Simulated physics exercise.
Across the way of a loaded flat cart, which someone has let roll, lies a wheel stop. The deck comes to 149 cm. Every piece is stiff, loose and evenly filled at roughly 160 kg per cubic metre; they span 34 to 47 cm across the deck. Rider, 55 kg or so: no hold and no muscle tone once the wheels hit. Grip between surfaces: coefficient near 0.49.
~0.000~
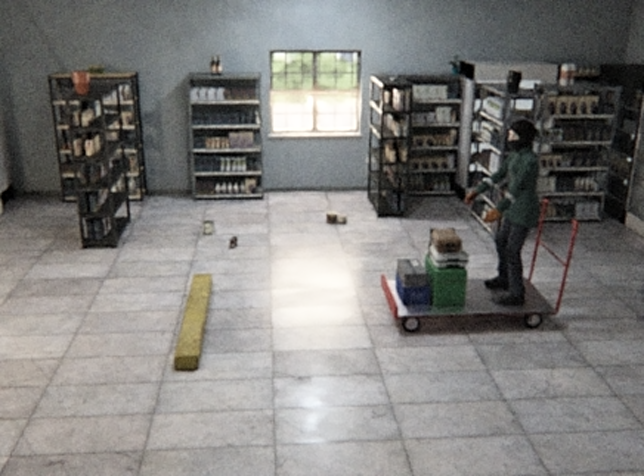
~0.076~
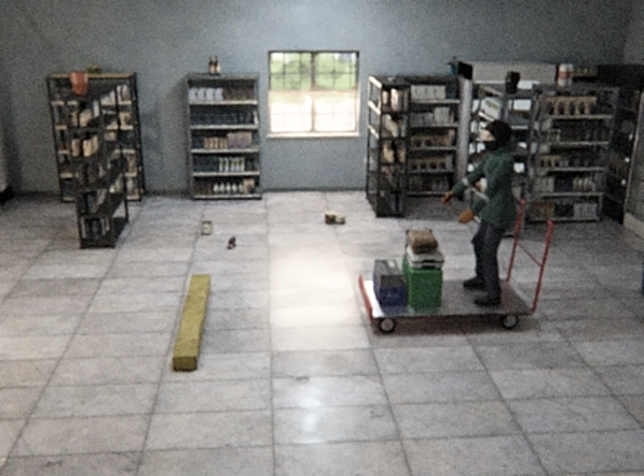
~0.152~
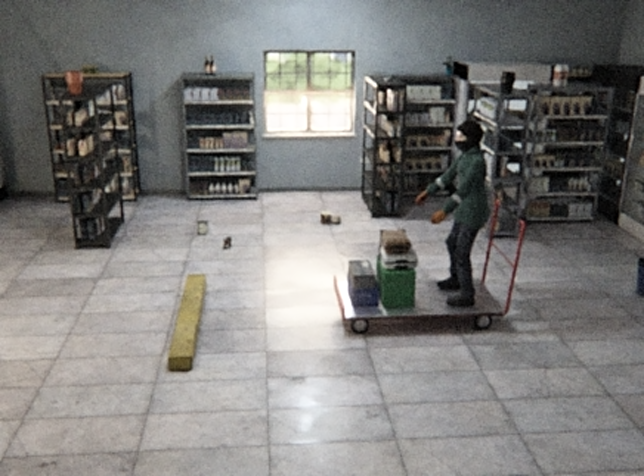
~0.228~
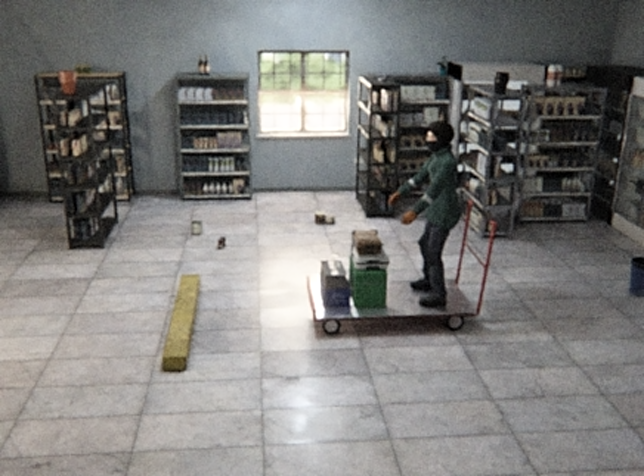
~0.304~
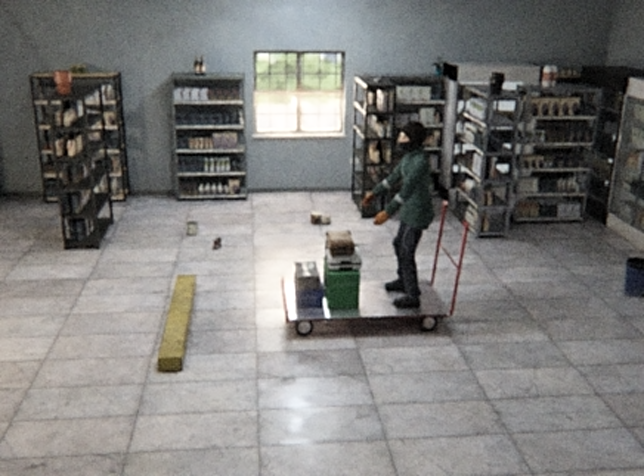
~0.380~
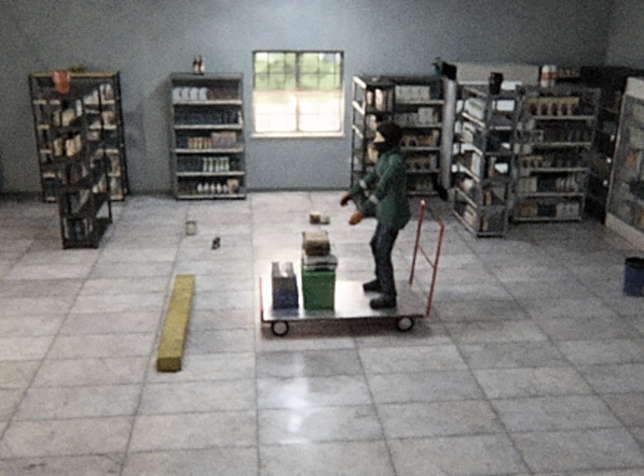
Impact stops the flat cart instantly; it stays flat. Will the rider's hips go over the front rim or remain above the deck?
My bet is it gets over the edge.
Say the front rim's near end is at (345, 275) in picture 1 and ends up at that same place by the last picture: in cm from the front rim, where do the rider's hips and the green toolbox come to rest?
Rest positions: Hips 60 cm behind rim; green 40 cm behind rim.
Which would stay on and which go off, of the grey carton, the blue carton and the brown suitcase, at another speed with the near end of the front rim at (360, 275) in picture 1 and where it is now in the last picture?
Result: Grey lost; blue kept; brown lost.
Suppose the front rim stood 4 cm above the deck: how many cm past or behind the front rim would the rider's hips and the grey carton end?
Both clear the rim - hips by 10 cm, grey by 100 cm.
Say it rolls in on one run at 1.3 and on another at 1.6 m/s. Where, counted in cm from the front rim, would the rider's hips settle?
First 90 cm behind, then 100 cm behind.
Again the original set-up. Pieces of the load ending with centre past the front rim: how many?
I make the total 3.
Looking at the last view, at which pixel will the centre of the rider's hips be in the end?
(153, 318).
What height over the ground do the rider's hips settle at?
The hips settle roughly 25 cm above the ground.
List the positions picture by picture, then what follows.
The first picture shows hips (522, 208), grey carton (411, 272), rim corner (396, 315); 182 cm short of the stop.
The second picture shows hips (499, 209), grey carton (388, 273), rim corner (372, 316); 161 cm short of the stop.
The third picture shows hips (472, 209), grey carton (361, 273), rim corner (344, 317); 140 cm short of the stop.
The fourth picture shows hips (444, 210), grey carton (333, 274), rim corner (315, 318); 119 cm short of the stop.
The fifth picture shows hips (417, 211), grey carton (307, 275), rim corner (287, 319); 97 cm short of the stop.
The sixth picture shows hips (393, 211), grey carton (283, 275), rim corner (262, 319); 76 cm short of the stop. Speed about 2.8 m/s.
Impact comes at 0.65 s.
After 0.90 s the rider's hips are 67 cm behind the rim, near (248, 224) in the last picture's view.
After 1.20 s the rider's hips are 18 cm behind the rim, near (195, 250) in the last picture's view.
After 1.65 s the rider's hips are 11 cm past the rim, near (165, 284) in the last picture's view.
Final state at 3.4 s, past the rim, grey carton, brown suitcase, white suitcase and the rider's hips; behind it, blue carton and green toolbox.
